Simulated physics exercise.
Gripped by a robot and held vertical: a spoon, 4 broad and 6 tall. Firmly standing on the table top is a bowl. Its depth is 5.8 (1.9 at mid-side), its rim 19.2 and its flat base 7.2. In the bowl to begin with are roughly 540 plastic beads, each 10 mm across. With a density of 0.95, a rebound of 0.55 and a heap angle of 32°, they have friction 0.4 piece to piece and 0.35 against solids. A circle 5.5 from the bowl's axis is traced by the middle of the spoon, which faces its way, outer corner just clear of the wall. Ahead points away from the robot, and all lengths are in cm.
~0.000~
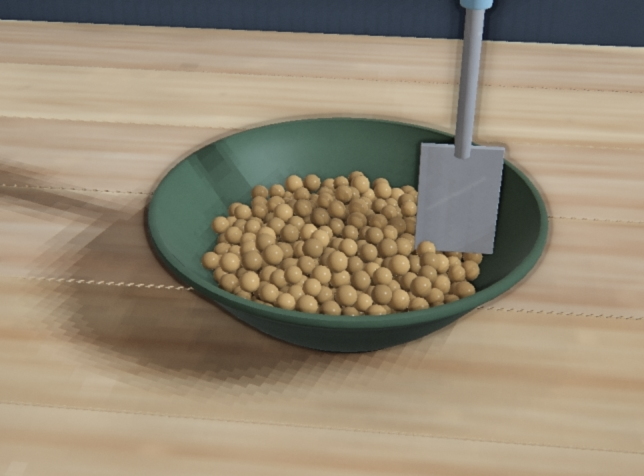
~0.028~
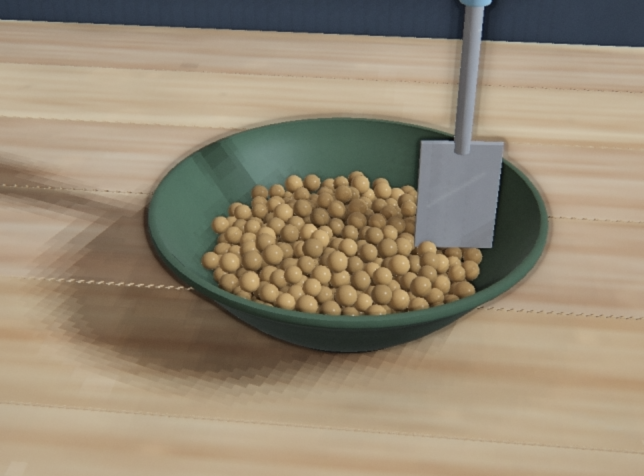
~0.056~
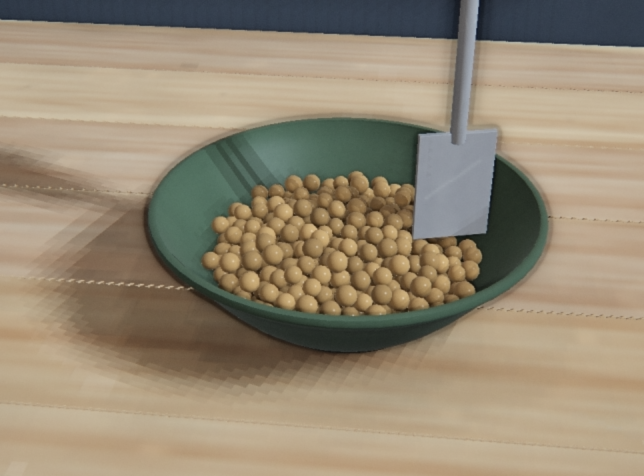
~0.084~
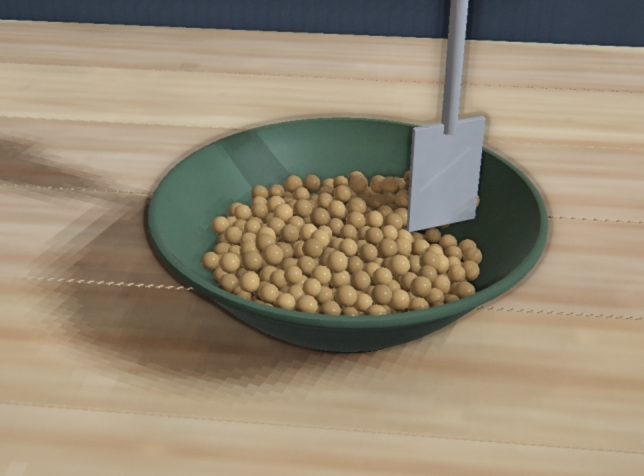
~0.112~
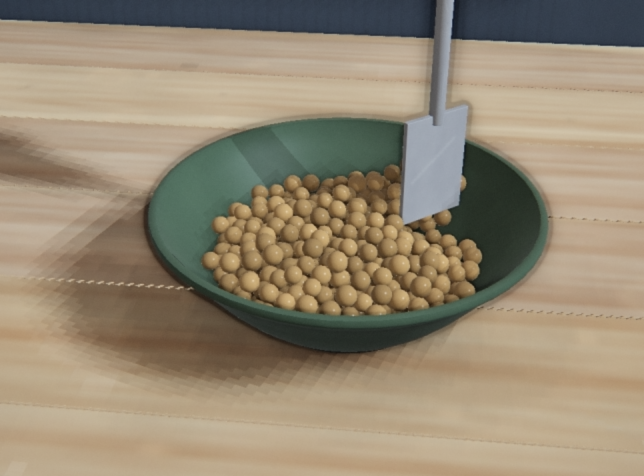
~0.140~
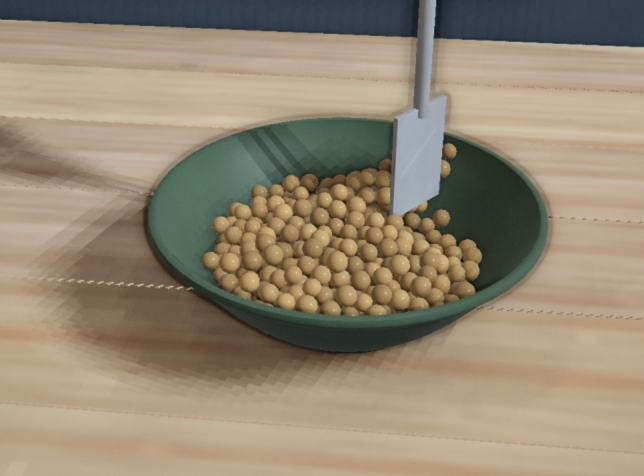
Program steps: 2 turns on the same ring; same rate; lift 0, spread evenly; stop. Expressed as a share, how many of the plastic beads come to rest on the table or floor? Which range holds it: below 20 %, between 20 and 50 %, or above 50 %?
It lies below 20 %.
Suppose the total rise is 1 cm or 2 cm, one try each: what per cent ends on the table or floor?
That gives about 5 per cent and 5 per cent, in order.
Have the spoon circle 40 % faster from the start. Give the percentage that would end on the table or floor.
20 per cent.
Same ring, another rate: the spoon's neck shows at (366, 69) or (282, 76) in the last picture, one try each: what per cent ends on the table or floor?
Close to 25 and 40 in a hundred.
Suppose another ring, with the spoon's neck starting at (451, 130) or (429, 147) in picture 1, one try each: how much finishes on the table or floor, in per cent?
About 15 and 5 per cent.
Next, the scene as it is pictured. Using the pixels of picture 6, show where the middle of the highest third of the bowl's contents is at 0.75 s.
(425, 257), roughly.
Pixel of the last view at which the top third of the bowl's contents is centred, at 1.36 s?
Centre, approx.: (307, 265).
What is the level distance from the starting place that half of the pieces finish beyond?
I'd estimate close to 2 cm.
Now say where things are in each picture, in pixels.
In the first frame, the spoon neck at (465, 118), 0° round; upper third of the load around (340, 241), from x 210 to 475, top at y 180; 535 in the bowl.
In the second frame, the spoon neck at (465, 114), 4° round; upper third of the load around (340, 240), from x 210 to 475, top at y 180.
In the third frame, the spoon neck at (461, 105), 16° round; upper third of the load around (342, 238), from x 210 to 475, top at y 180.
In the fourth frame, the spoon neck at (452, 95), 28° round; upper third of the load around (341, 237), from x 210 to 470, top at y 180.
In the fifth frame, the spoon neck at (439, 87), 40° round; upper third of the load around (343, 236), from x 210 to 470, top at y 165.
In the sixth frame, the spoon neck at (423, 80), 52° round; upper third of the load around (344, 235), from x 210 to 470, top at y 150; 535 in the bowl.
After 0.75 s, 316° round, highest piece 8 above the table; 508 in the bowl, 16 on the table or floor, 11 in flight or on the tool.
After 1.36 s, 219° round, highest piece 7 above the table; 487 in the bowl, 44 on the table or floor, 4 in flight or on the tool.
After 1.87 s, 0° round, highest piece 6 above the table; 476 in the bowl, 59 on the table or floor.
After 2.57 s, 0° round, highest piece 6 above the table; 476 in the bowl, 59 on the table or floor.
In the end, 476 in the bowl, 59 on the table or floor. That is 11 % on the table or floor.
